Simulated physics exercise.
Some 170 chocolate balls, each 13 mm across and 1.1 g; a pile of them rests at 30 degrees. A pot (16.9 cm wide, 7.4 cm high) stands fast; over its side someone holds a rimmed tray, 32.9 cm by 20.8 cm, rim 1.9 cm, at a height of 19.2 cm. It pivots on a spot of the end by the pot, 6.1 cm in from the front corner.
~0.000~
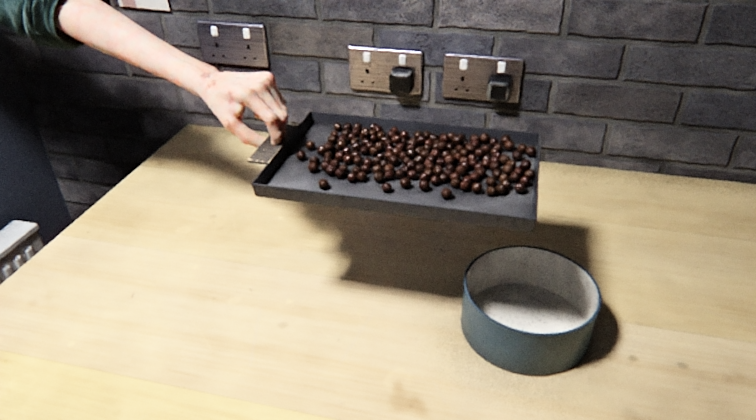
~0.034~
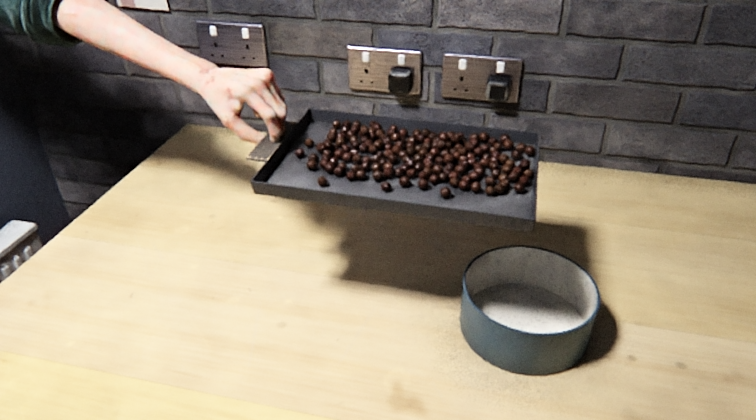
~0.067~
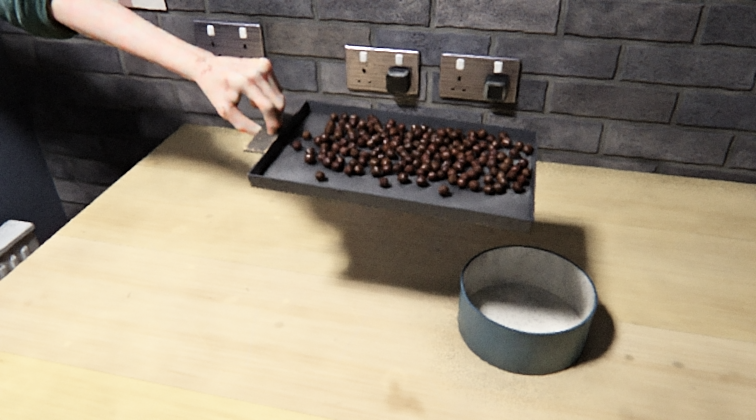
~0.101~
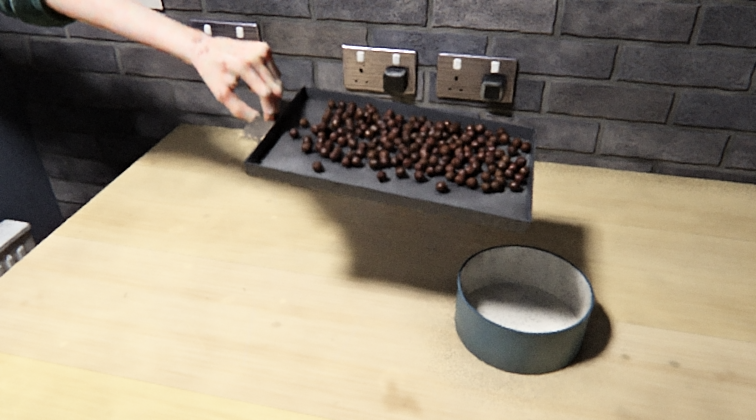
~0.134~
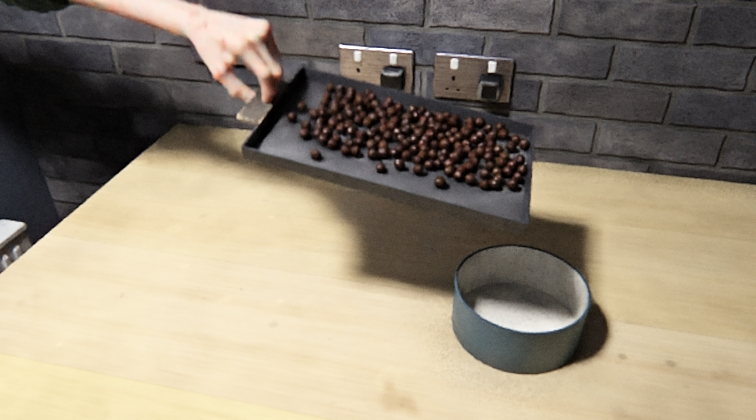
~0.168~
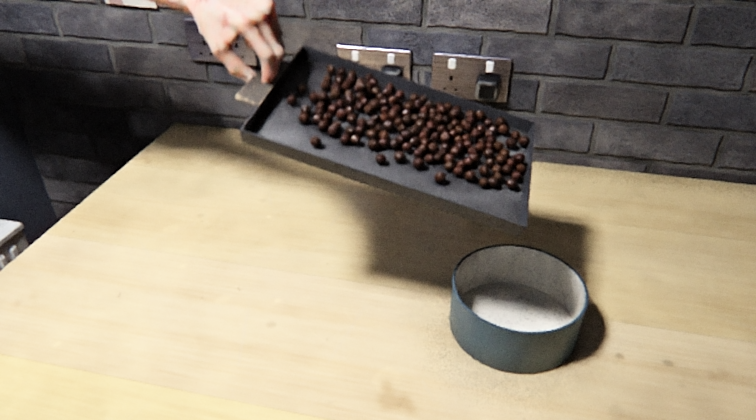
To begin with, a hand at the left holds a dark rimmed tray of small brown balls nearly level above a wooden counter, beside a round blue-grey pot. The hand then raises the tray's left end, slowly at first and then faster, leaving it slanting down toward the right.
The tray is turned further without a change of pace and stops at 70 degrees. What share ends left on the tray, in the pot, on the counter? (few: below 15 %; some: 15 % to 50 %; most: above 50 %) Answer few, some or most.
Tray some, pot some, counter some.
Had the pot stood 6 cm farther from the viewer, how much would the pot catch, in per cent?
It would be near 0 per cent.
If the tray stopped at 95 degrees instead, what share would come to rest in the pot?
Then about 60 per cent.
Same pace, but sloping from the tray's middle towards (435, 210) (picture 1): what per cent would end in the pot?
About 20 per cent.
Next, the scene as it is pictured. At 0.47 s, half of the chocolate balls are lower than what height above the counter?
Roughly 26 cm.
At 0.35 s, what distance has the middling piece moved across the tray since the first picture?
About 2 cm.
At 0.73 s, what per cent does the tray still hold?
About 45 per cent.
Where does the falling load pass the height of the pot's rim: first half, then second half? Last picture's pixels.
At about (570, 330), then at (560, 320).
After 0.35 s, tilt 44 degrees; the tray holds 100 %, the pot 0 %.
After 0.47 s, tilt 63 degrees; the tray holds 100 %, the pot 0 %.
After 0.73 s, tilt 70 degrees; the tray holds 45 %, the pot 15 %.
In the end, at 1.9 s, tray 35 %, pot 25 %, counter 40 %.
